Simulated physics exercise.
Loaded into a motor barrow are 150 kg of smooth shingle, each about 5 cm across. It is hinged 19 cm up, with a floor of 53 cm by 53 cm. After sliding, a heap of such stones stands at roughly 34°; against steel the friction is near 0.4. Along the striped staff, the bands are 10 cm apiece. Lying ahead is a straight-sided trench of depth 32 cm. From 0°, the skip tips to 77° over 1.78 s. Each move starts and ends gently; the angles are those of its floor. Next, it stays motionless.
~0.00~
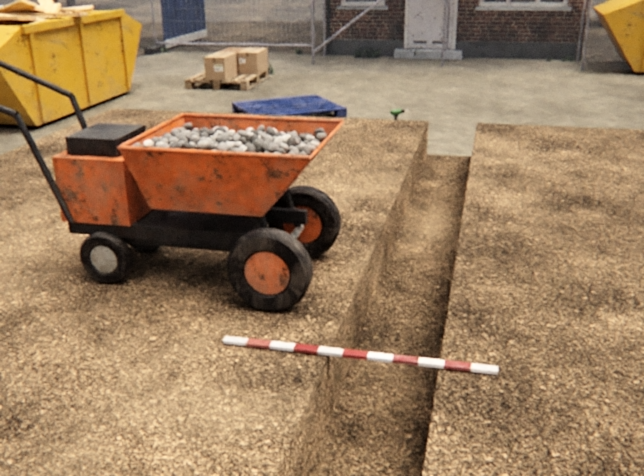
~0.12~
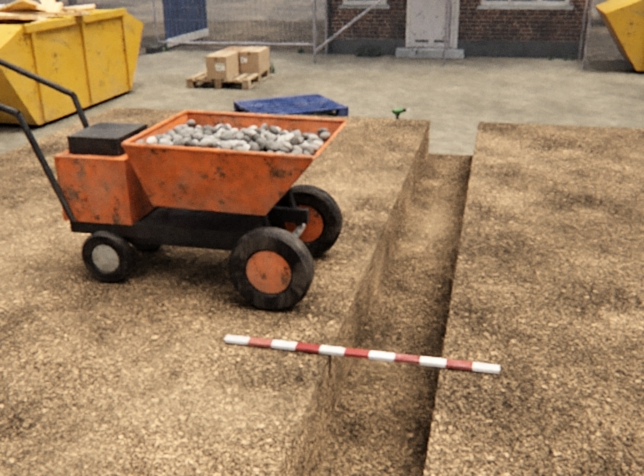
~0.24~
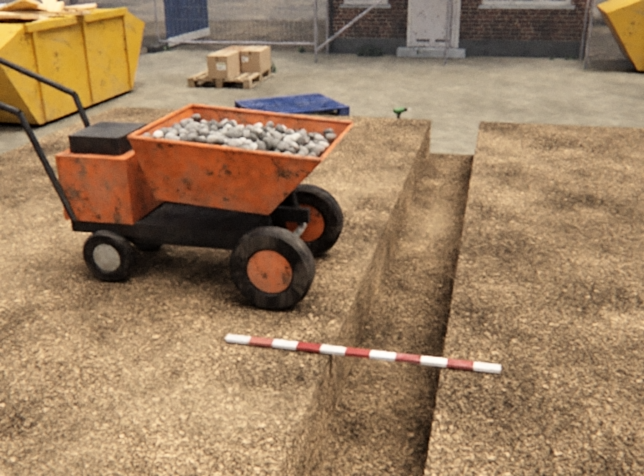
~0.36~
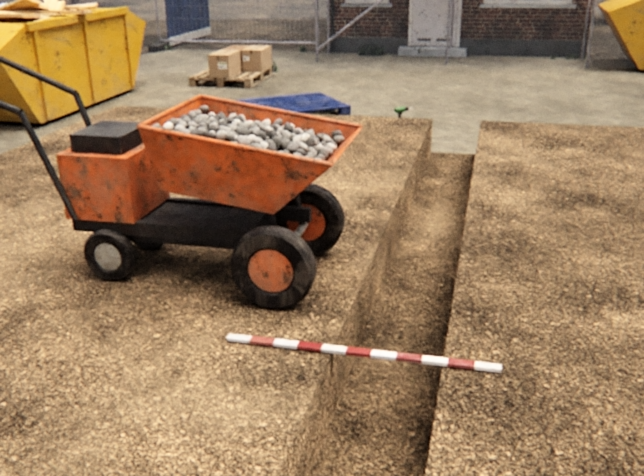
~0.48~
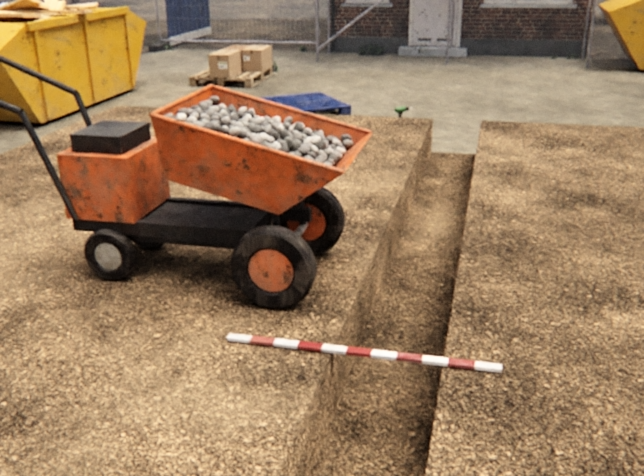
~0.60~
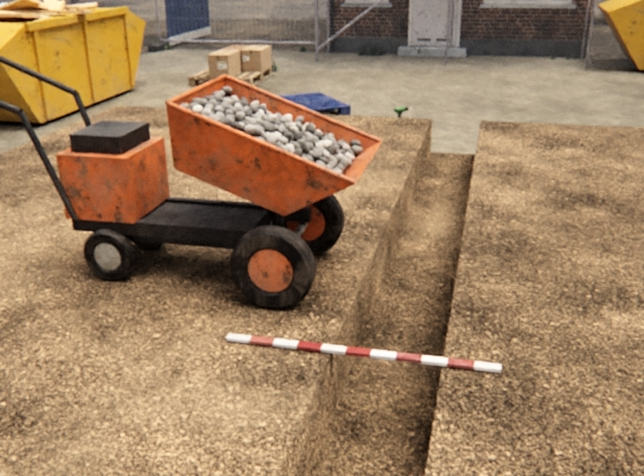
An orange motor barrow slowly tilts its skip of grey stones rightward beside a trench.
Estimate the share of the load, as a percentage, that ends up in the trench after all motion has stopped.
Roughly 65 per cent of the load ends up there.
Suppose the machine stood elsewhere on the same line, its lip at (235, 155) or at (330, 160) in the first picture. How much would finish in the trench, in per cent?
Roughly 100 per cent, then 40 per cent.
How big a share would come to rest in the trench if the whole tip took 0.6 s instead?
Close to 45 per cent then.
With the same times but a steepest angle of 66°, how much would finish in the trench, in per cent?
Around 65 per cent would finish in the trench.
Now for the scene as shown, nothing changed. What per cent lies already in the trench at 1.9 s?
By then, around 45 percent.
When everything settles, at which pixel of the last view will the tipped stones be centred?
The resting stones are centred at roughly (436, 332).
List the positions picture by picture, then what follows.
In the first picture, lip at (310, 158), floor tilted 0°, highest stones at (228, 137).
In the second picture, the skip is at 1°, its lip at (313, 158); the top of the load is at (219, 133); the stones move at 0.1 m/s on average.
In the third picture, the skip is at 4°, its lip at (321, 161); the top of the load is at (211, 128); the stones move at 0.3 m/s on average.
In the fourth picture, the skip is at 8°, its lip at (331, 165); the top of the load is at (200, 117); the stones move at 0.4 m/s on average.
In the fifth picture, the skip is at 14°, its lip at (343, 172); the top of the load is at (208, 107); the stones move at 0.4 m/s on average.
In the sixth picture, lip at (355, 183), floor tilted 20°, highest stones at (219, 98); the stones move at 0.5 m/s on average.
After 1.3 s the floor is at 65°; 92 % in the skip, 7 % in the trench; the foremost stones are at (450, 285).
After 1.9 s the floor is at 77°; 20 % in the skip, 47 % in the trench, 33 % past the trench; the foremost stones are at (625, 321).
After 2.2 s the floor is at 77°; 2 % in the skip, 62 % in the trench, 36 % past the trench; the foremost stones are past the picture's edge.
After 4.2 s the floor is at 77°; 0 % in the skip, 65 % in the trench, 35 % past the trench; the foremost stones are past the picture's edge.
